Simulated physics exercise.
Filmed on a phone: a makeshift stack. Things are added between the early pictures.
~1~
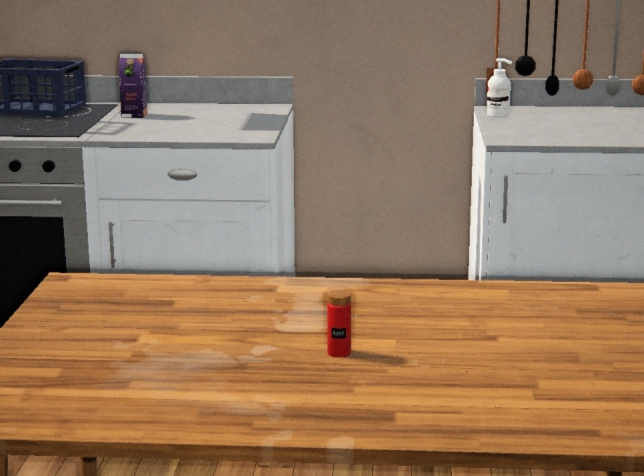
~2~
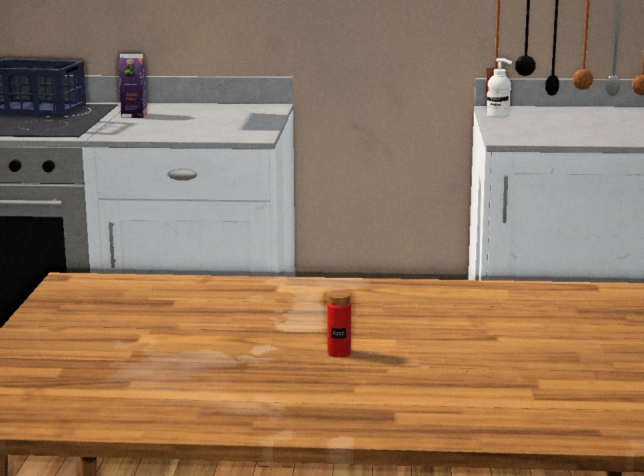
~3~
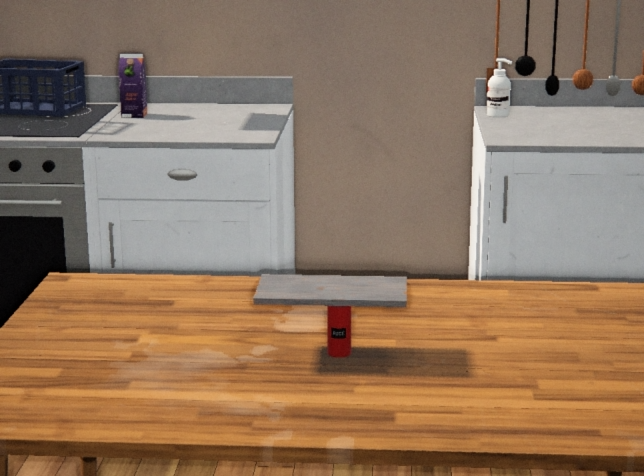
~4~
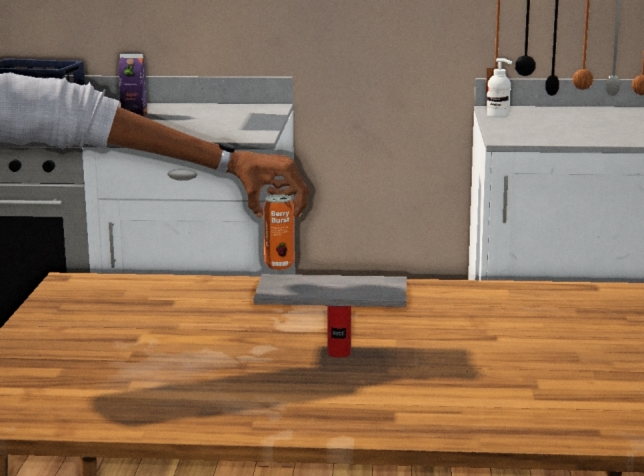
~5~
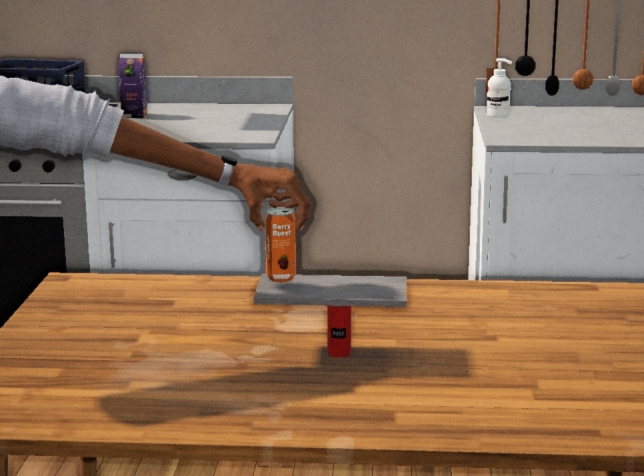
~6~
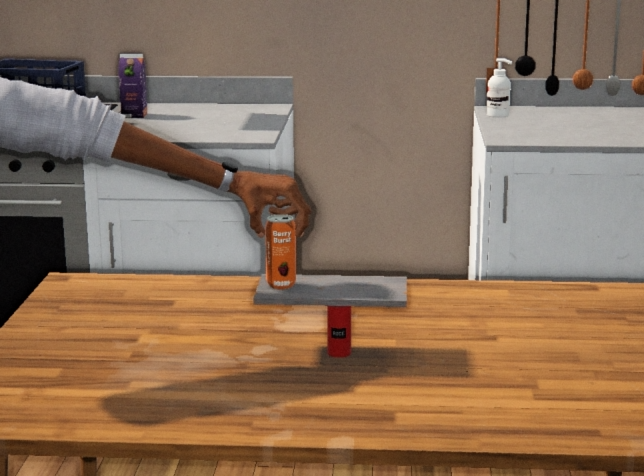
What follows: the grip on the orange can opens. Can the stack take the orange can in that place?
As it turns out, it comes apart.
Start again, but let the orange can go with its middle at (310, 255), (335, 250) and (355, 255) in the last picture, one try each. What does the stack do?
In the first case it gives way; in the second case it stays up; in the third case it keeps its balance.
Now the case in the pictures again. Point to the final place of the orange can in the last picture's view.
Around (227, 337).
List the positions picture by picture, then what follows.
In the first picture, the last thing is not in view yet.
In the second picture, the last thing is not in view yet.
In the third picture, the last thing is not in view yet; grey board (332, 290).
The fourth picture shows coming down; orange can (279, 233); grey board (332, 290).
The fifth picture shows coming down; orange can (281, 245); grey board (332, 290).
The sixth picture shows set down, still held; orange can (281, 252); grey board (332, 290).
Then, 0.40 s later than the last frame, orange can now fallen; grey board tilted by 43°.
Then, 0.60 s later than the last frame, grey board tilted by 51°; red shaker tilted by 6°.
Then, 0.80 s later than the last frame, grey board now fallen; red shaker on its side.
When it is over, fallen, grey board, red shaker and orange can. End places, in pixels of the last picture, orange can near (227, 336). The stack gives way.
